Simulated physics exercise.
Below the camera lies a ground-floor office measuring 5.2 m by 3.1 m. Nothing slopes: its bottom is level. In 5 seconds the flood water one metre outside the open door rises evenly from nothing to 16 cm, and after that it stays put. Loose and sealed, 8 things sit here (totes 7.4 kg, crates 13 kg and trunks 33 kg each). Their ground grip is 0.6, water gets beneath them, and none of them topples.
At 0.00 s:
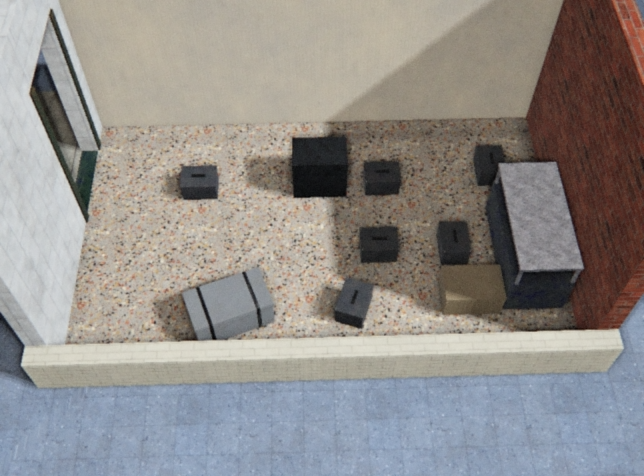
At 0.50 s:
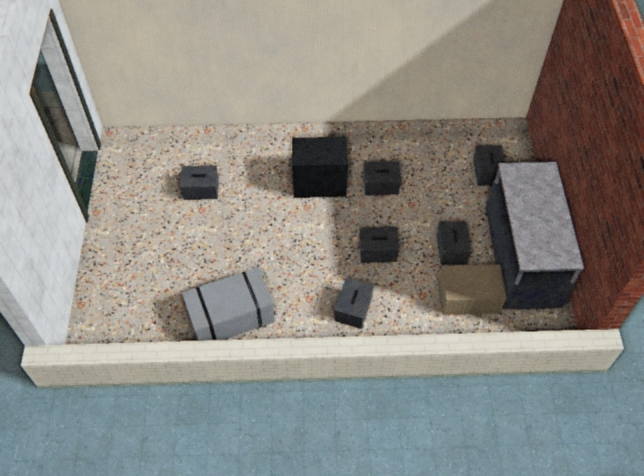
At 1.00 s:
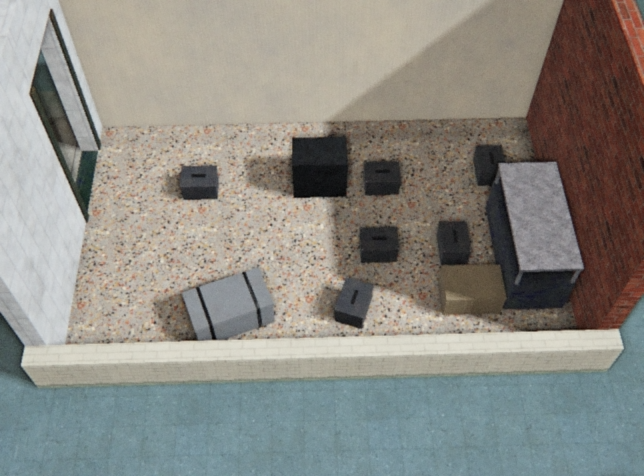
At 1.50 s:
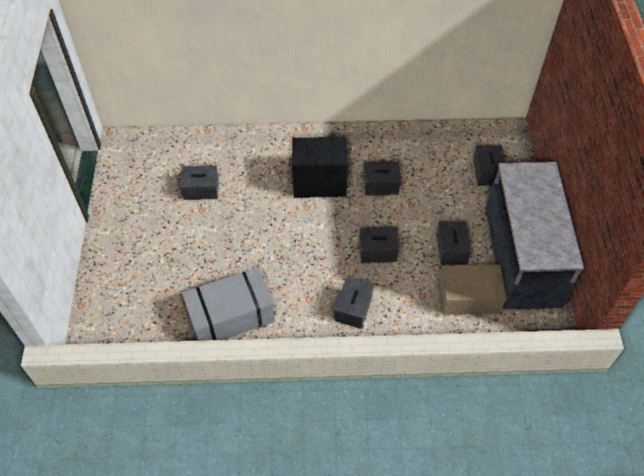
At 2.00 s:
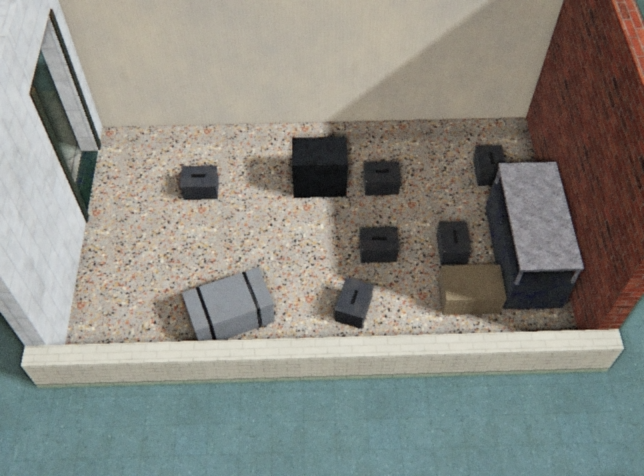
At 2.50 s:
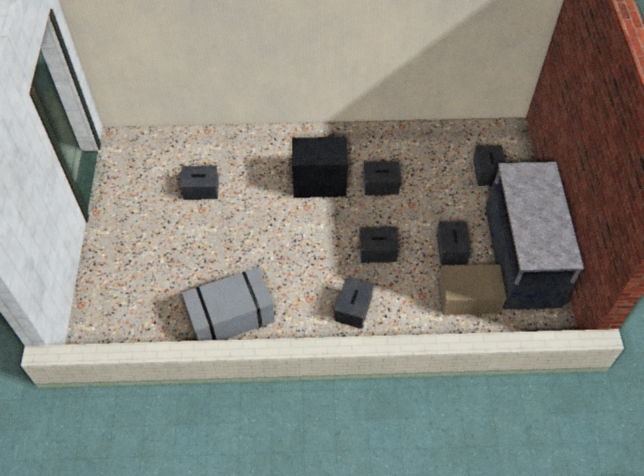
Dark boxes and a strapped grey trunk sitting still on a speckled floor while the surface outside shifts from blue to teal.
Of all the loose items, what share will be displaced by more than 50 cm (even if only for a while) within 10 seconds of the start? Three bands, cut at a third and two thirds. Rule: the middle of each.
Band: Under one third.
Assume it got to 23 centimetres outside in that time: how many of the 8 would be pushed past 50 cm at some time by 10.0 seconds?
Then the count would be 2.
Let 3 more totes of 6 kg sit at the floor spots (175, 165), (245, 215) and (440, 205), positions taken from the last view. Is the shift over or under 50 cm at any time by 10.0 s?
In the same order as the question: Farther, farther, not as far.
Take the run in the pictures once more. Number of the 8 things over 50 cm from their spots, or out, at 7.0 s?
My count gives 0.
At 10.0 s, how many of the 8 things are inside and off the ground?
Answer: 0.
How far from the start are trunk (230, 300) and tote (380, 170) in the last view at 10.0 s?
0 cm and 0 cm respectively.
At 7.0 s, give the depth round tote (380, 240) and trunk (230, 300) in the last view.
Depth approx. 1 cm / 3 cm.
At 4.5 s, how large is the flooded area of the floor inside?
I'd put it close to 3.0 m2.
After 3.5 s 0 of 8 are over 50 cm from their spots; 0 afloat.
After 4.5 s 0 of 8 are over 50 cm from their spots; 0 afloat.
After 7.0 s 0 of 8 are over 50 cm from their spots; 0 afloat.
After 10.0 s 0 of 8 are over 50 cm from their spots, and 0 have been at some point; 0 afloat.
